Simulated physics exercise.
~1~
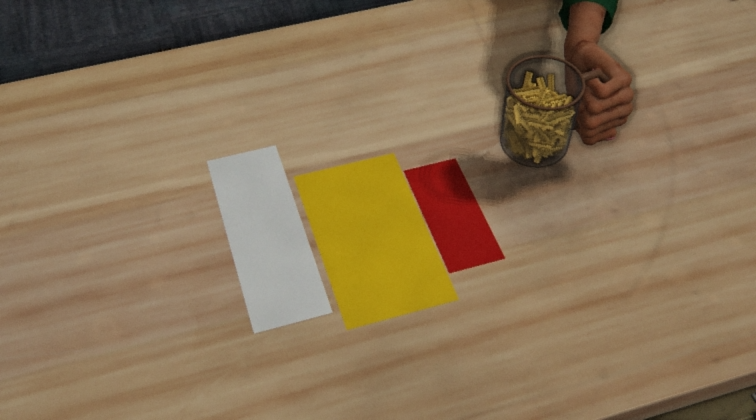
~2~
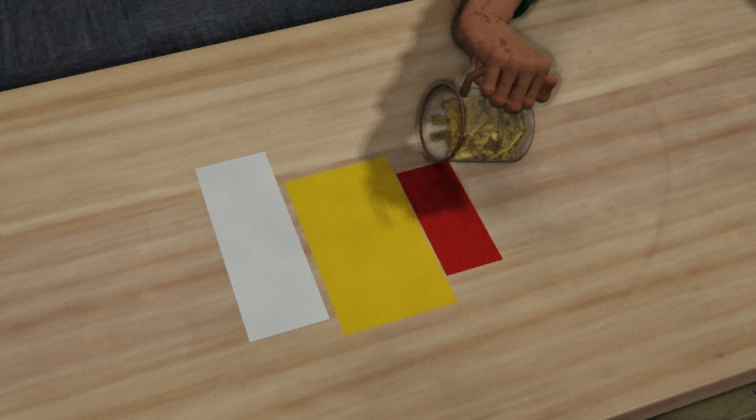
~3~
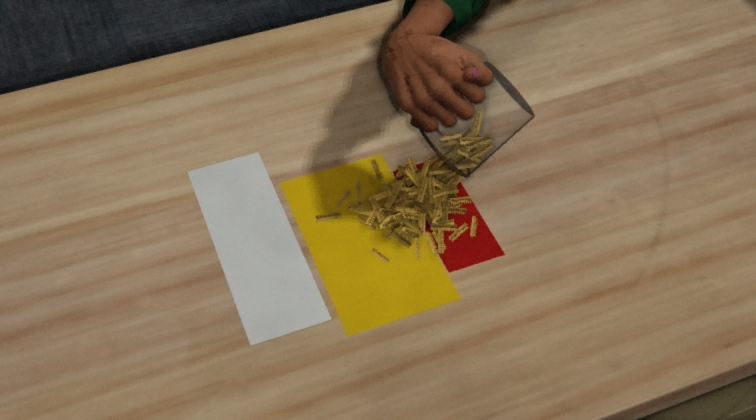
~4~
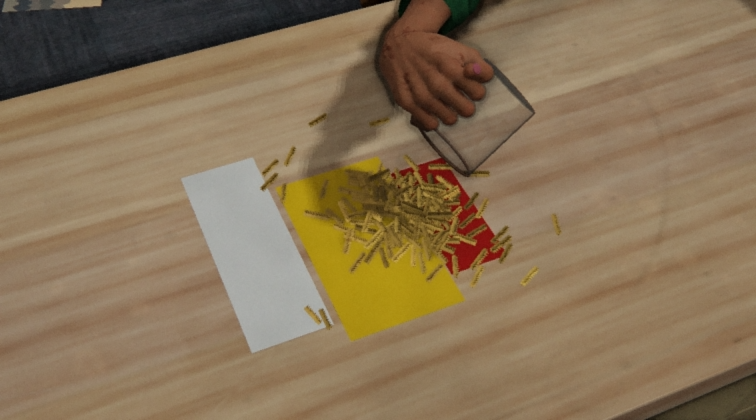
A hand tips a clear cup, spilling dry pasta mostly across the yellow and red mats.
